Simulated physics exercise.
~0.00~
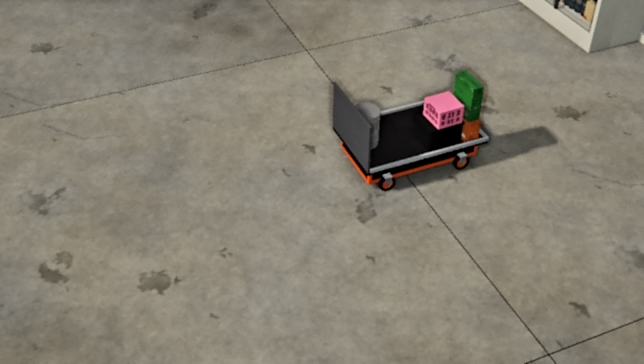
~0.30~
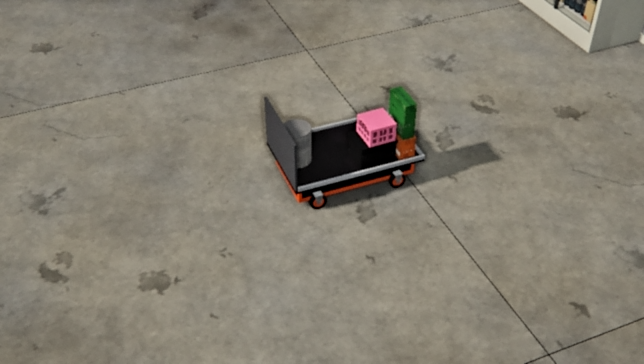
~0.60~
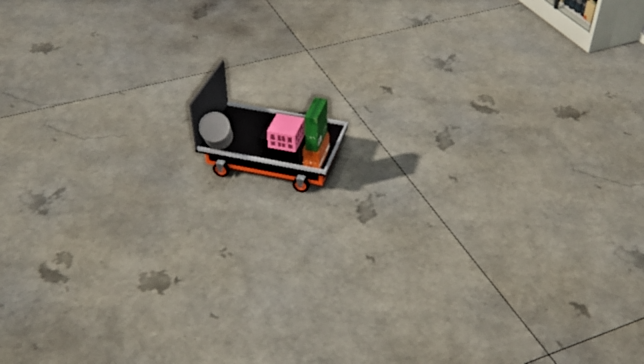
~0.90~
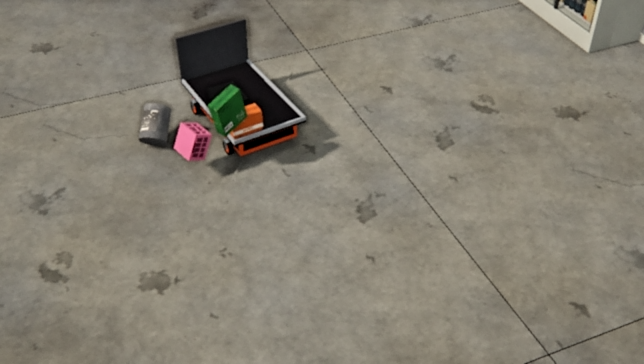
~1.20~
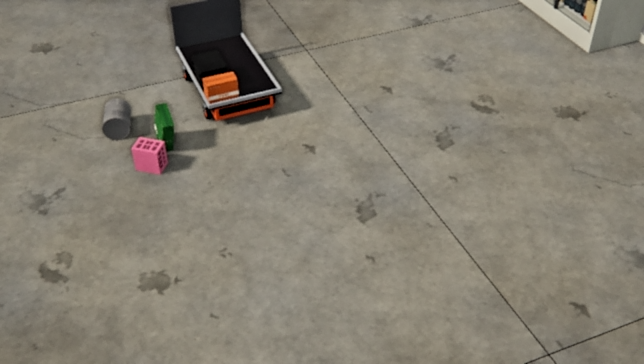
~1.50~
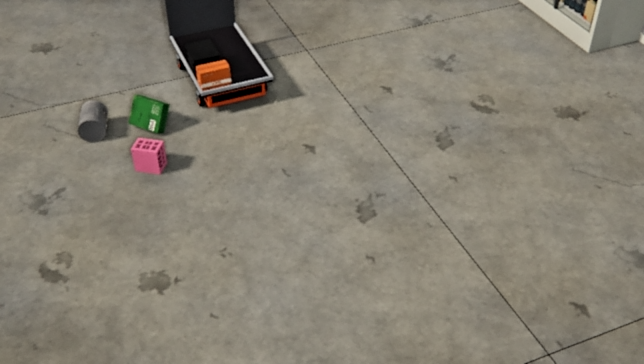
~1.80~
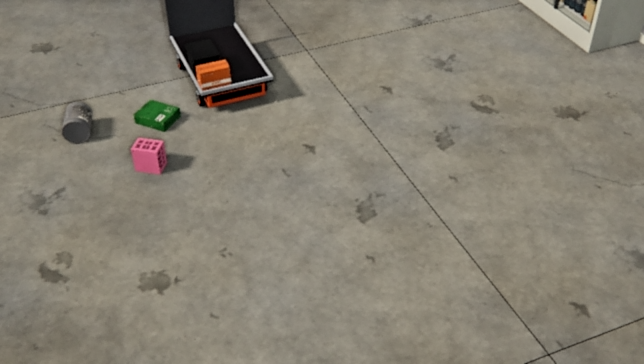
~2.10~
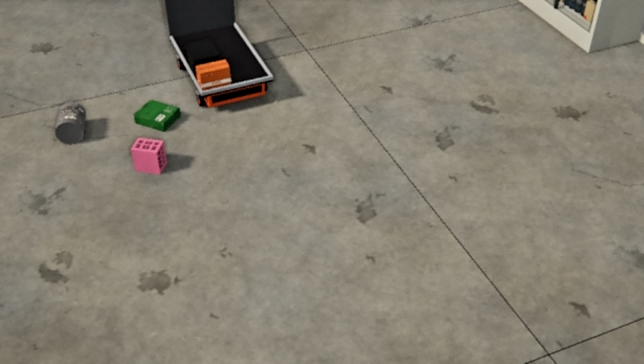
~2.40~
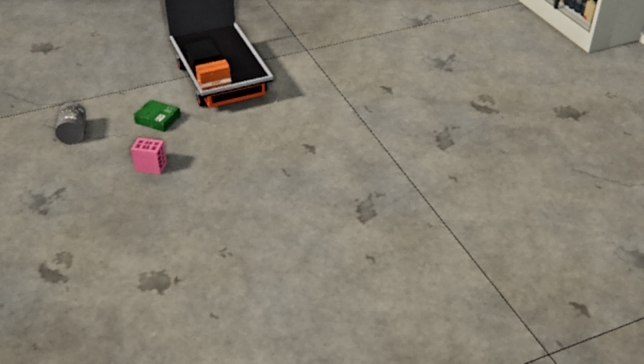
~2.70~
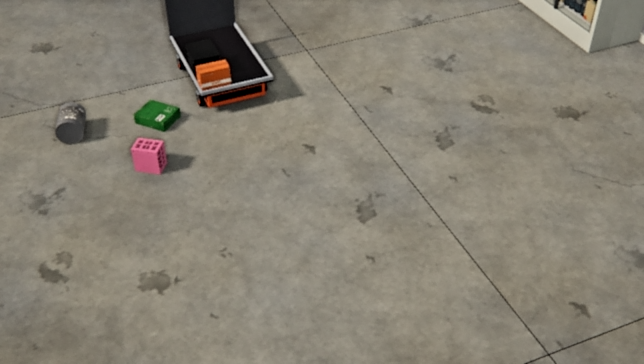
A black cart with an orange base and a tall dark board at its front end rolls across a stained grey concrete floor, seen from above by a still camera. It carries a pink crate, a green box, an orange parcel and a grey pail, while a white shelf stands at the upper right. The cart moves left and swings sharply toward the top. The pail tips, and it, the crate and the green box spill off the side. The cart stops at the top with the orange parcel aboard, as the green box topples flat and the pail rolls left, then everything rests.
